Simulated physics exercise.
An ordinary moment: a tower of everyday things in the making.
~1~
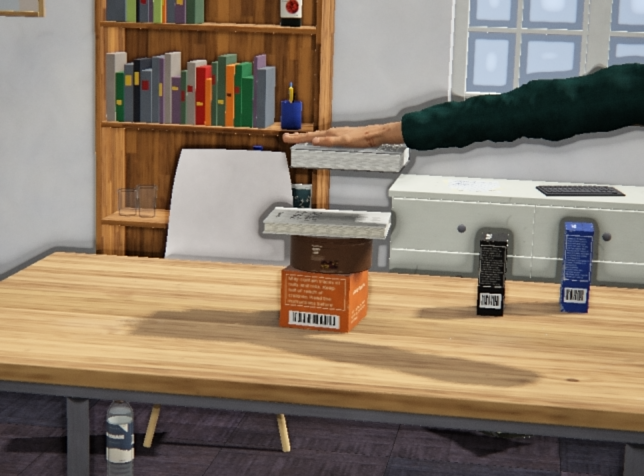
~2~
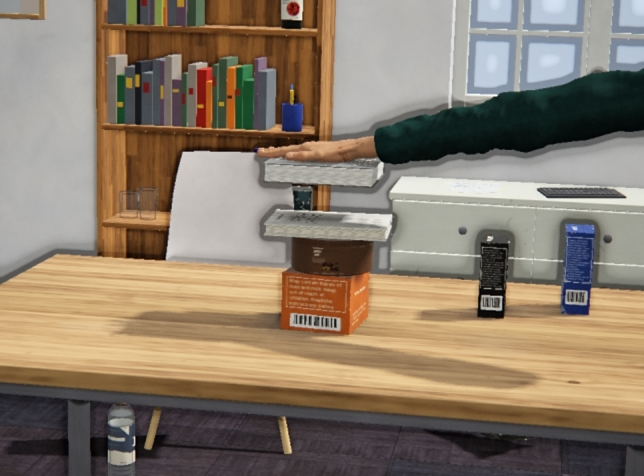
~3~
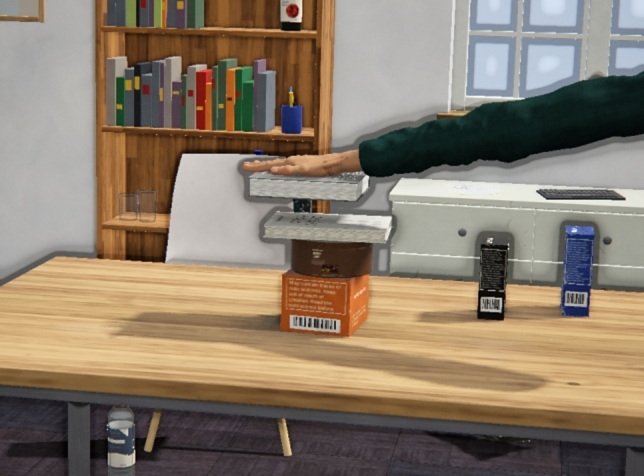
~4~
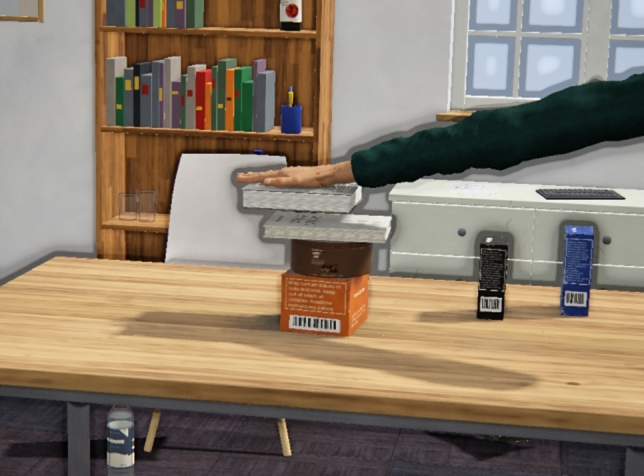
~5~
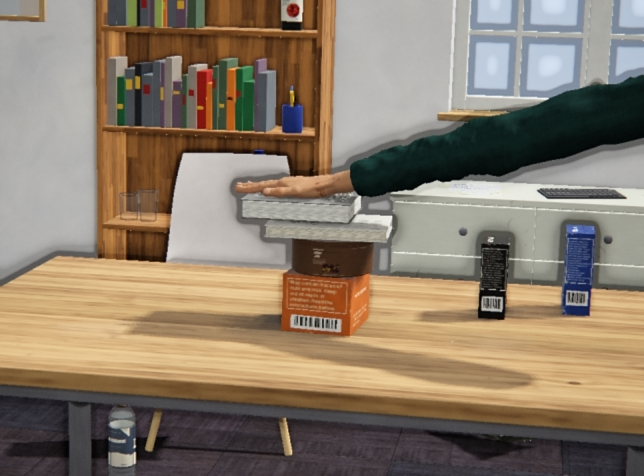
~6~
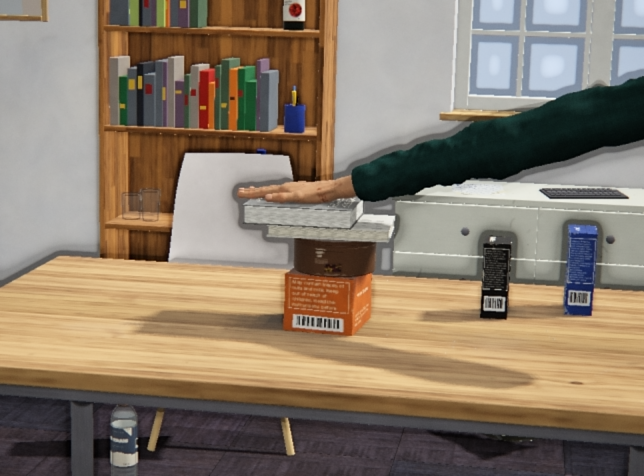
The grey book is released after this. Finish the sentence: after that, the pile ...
The pile stays as it was.
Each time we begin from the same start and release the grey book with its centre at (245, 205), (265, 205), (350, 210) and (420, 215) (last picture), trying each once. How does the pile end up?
Result per case: First toppled, second toppled, third still standing, fourth toppled.
Then, 0.50 s after the last picture, nothing has stirred.
Then, 1.50 s after the last picture, grey book resting near (305, 210).
At rest, all 6 in place. Seen from the same camera at the end, grey book near (305, 210). The pile stays up.
